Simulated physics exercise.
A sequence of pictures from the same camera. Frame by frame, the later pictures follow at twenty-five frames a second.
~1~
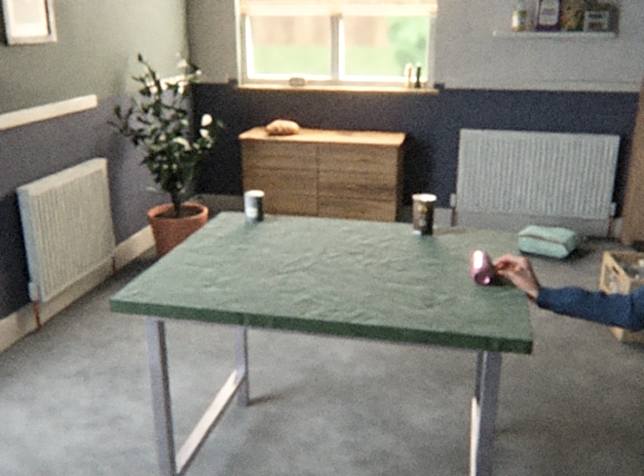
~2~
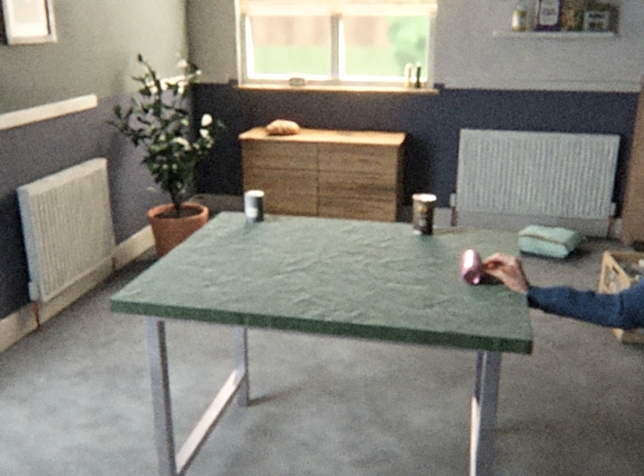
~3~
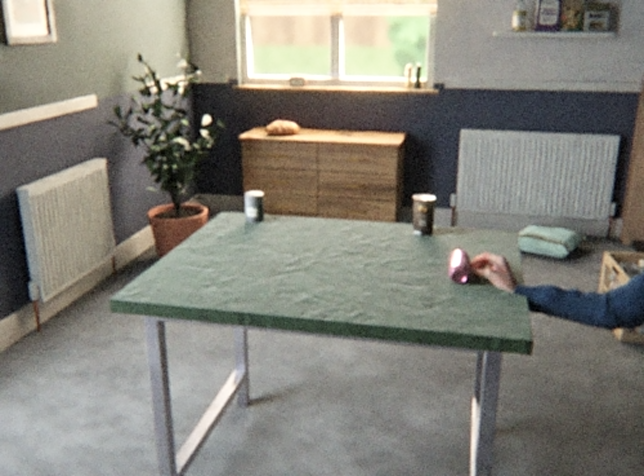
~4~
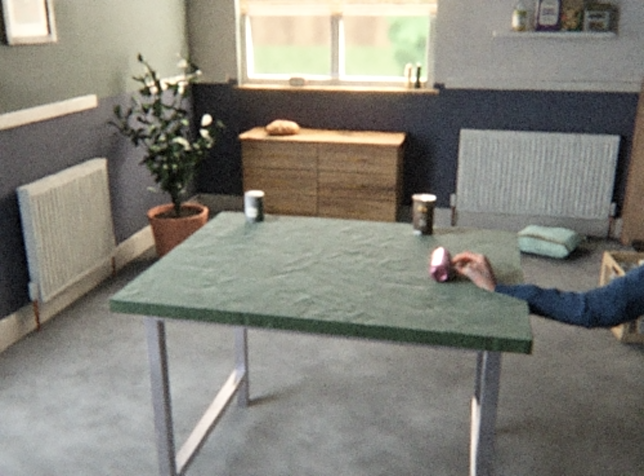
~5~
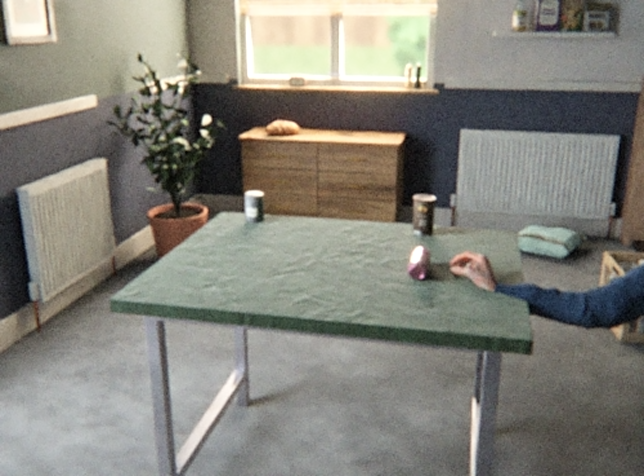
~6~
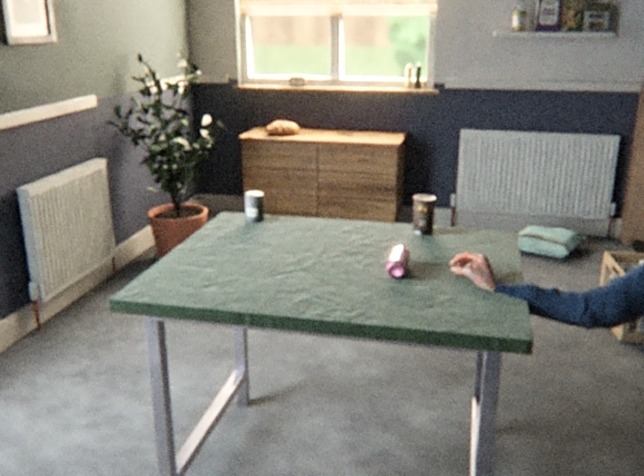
A hand pushing a shiny pink can leftward across a green table, then staying still as the can rolls on away from it.
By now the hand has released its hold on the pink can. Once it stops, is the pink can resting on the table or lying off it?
Ha, it is off the tabletop once it's done.
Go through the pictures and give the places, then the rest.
In the first picture, under the hand; pink can (482, 268).
In the second picture, under the hand; pink can (472, 267).
In the third picture, under the hand; pink can (460, 266).
In the fourth picture, pink can (441, 265).
In the fifth picture, pink can (419, 263) displaced about its own width.
In the sixth picture, pink can (398, 262) displaced well along.
Then, 0.20 s past the last view, pink can displaced well along near (302, 254).
Then, 0.50 s past the last view, pink can displaced well along near (182, 245).
Then, 0.70 s past the last view, pink can now off the table.
Then, 1.00 s past the last view, things are still on the move.
Finally, off the table, pink can.
